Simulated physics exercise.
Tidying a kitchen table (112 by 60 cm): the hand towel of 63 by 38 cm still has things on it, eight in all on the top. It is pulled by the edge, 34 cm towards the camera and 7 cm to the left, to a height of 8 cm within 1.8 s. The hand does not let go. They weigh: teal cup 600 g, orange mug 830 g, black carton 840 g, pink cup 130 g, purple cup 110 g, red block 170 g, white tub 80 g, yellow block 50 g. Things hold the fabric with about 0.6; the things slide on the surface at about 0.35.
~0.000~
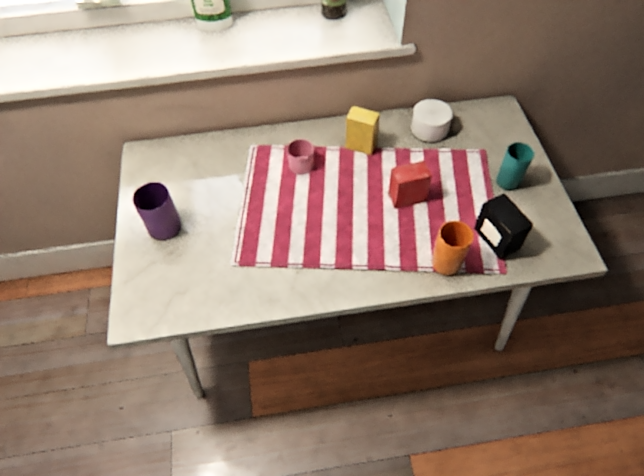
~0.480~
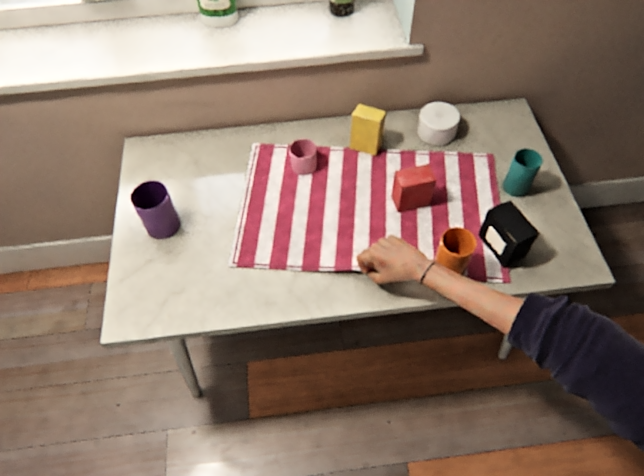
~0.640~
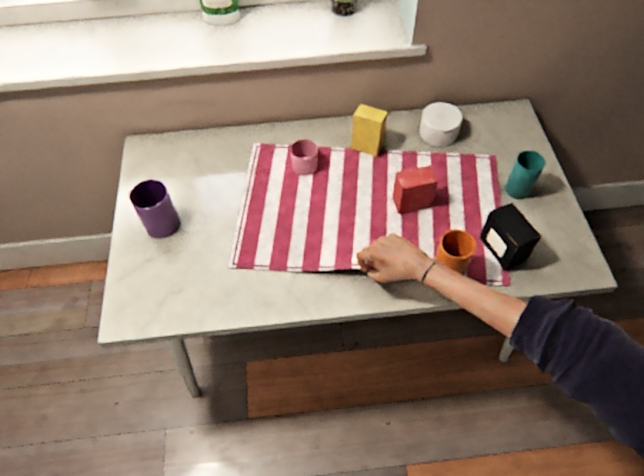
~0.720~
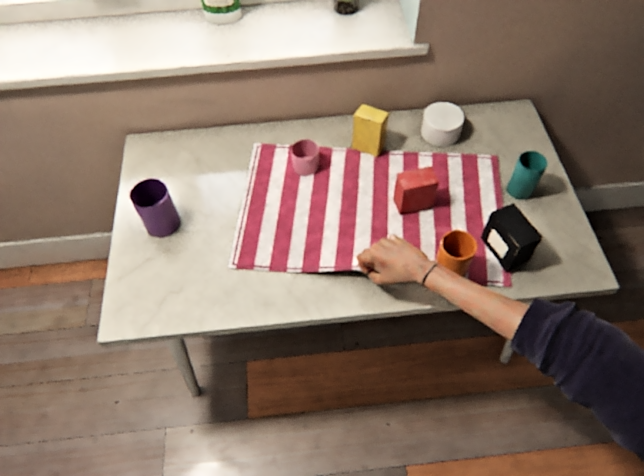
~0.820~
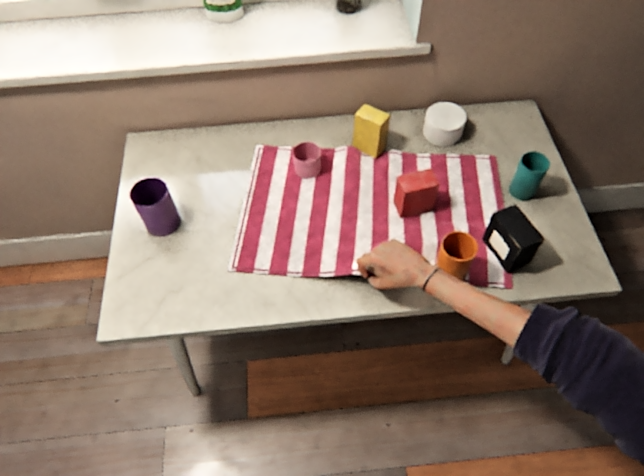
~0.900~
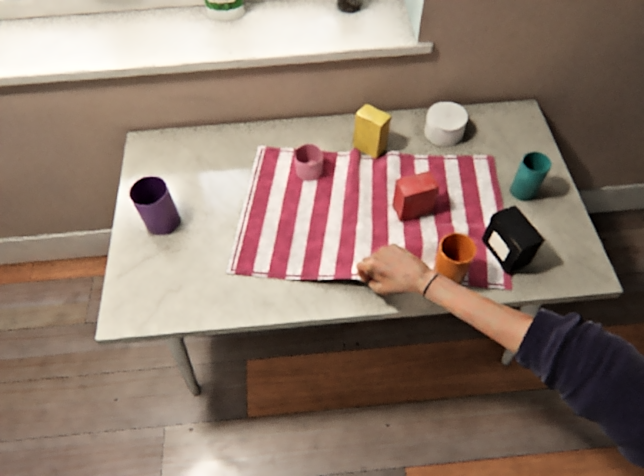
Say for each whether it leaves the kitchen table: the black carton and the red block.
Result: Black carton drops off, red block falls off.
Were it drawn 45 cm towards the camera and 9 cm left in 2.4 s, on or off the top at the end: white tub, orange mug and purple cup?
In that case: White tub stays on, orange mug drops off, purple cup stays up.
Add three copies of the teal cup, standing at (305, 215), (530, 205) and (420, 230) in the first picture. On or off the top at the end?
In that order: Goes over, stays up, falls off.
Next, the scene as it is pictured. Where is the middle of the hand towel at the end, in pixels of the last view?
Around (329, 346).
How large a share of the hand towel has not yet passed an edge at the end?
Some 20 per cent of it.
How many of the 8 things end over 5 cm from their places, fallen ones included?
I count 4.
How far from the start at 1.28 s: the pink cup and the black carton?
About: Pink cup 10 cm, black carton 6 cm.
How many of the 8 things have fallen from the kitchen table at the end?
That makes 3.
At 1.3 s, 100 % of the hand towel is still over the top; red block 11 cm off its start, black carton 5 cm off its start, pink cup 11 cm off its start.
At 1.7 s, 75 % of the hand towel is still over the top; red block 22 cm off its start, black carton 13 cm off its start, orange mug over the edge.
At 2.0 s, 55 % of the hand towel is still over the top; red block on its side, 31 cm off its start at (351, 292), black carton 20 cm off its start at (454, 282), pink cup 34 cm off its start at (303, 268).
At 2.4 s, 35 % of the hand towel is still over the top; red block 36 cm off its start, black carton over the edge, pink cup 38 cm off its start.
At 4.0 s, 20 % of the hand towel is still over the top; red block over the edge, black carton over the edge, pink cup 40 cm off its start at (305, 292), orange mug over the edge.
